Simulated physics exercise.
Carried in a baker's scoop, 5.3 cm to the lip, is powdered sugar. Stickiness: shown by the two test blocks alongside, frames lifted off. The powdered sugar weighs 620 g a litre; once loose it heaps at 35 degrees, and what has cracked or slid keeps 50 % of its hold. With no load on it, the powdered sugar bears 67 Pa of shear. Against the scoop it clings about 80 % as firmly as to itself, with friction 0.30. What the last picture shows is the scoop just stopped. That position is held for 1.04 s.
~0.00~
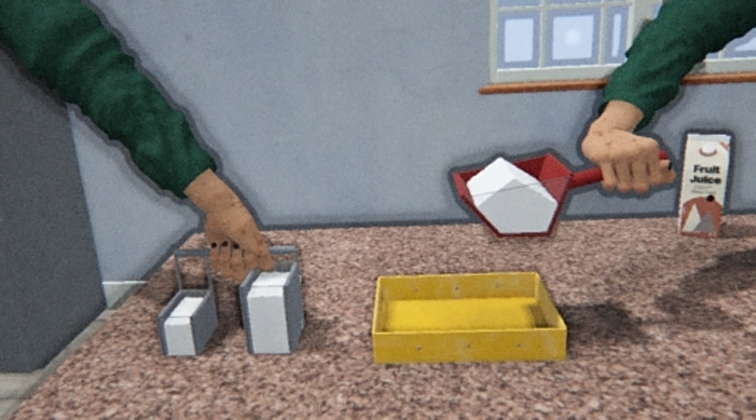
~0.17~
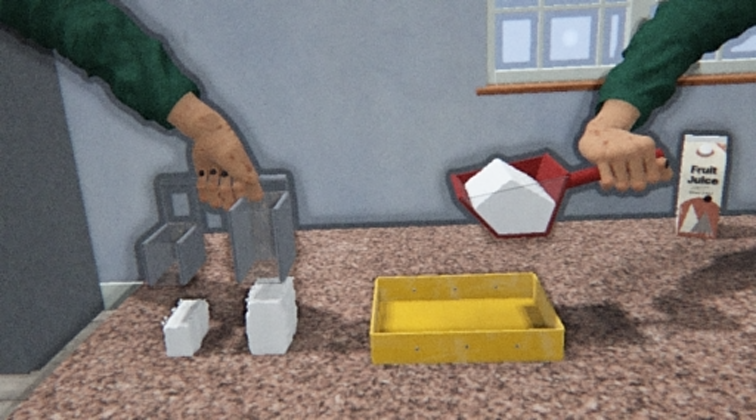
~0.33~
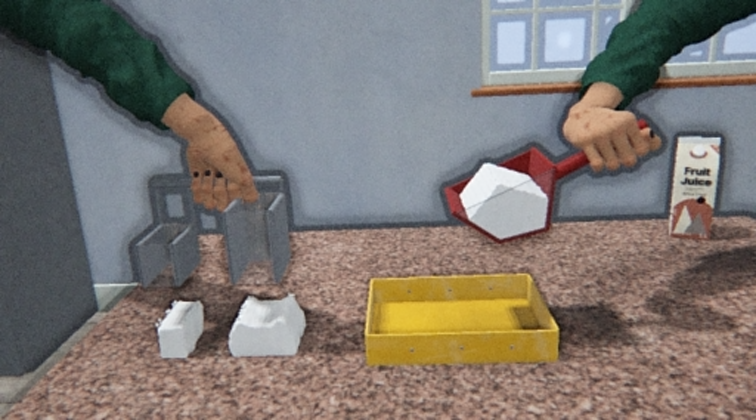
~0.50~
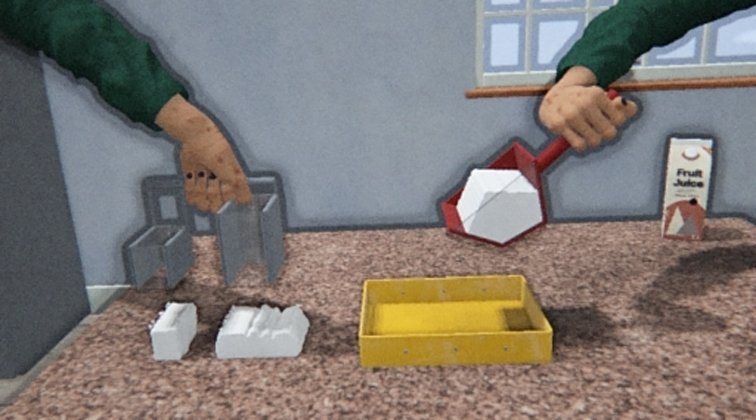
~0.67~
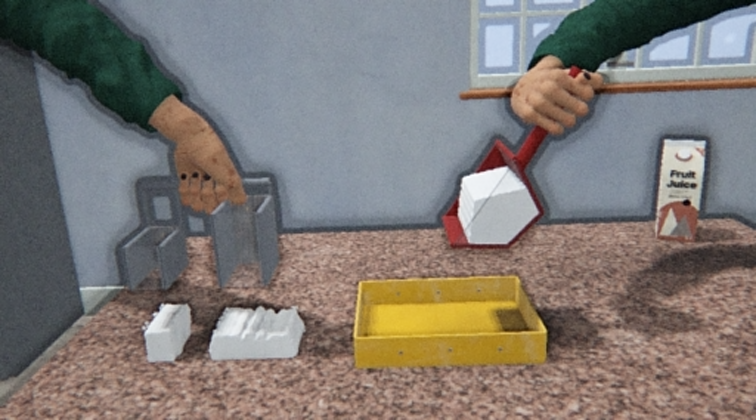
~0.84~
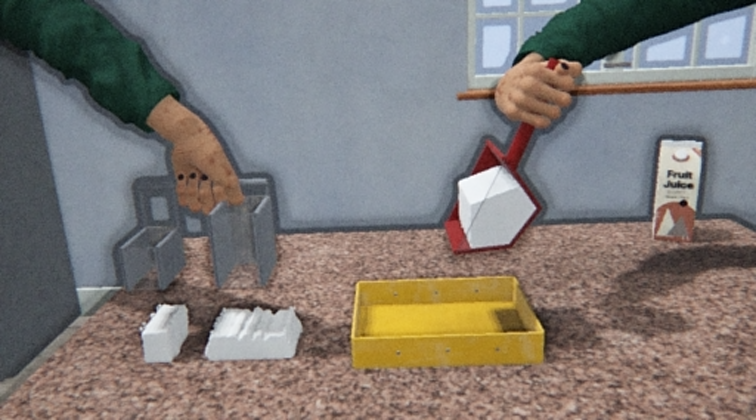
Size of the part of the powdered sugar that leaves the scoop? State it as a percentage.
Some 0 %.
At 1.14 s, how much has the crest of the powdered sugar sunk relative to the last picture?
Around 0.0 centimetres, give or take.
By 0.97 s, the scoop is at 54 degrees and 0 % has left it.
By 1.14 s, the scoop is at 54 degrees and 0 % has left it.
By 1.30 s, the scoop is at 54 degrees and 0 % has left it.
By 1.46 s, the scoop is at 54 degrees and 0 % has left it.
By 1.56 s, at the end, the scoop is at 54 degrees and 0 % has left it.
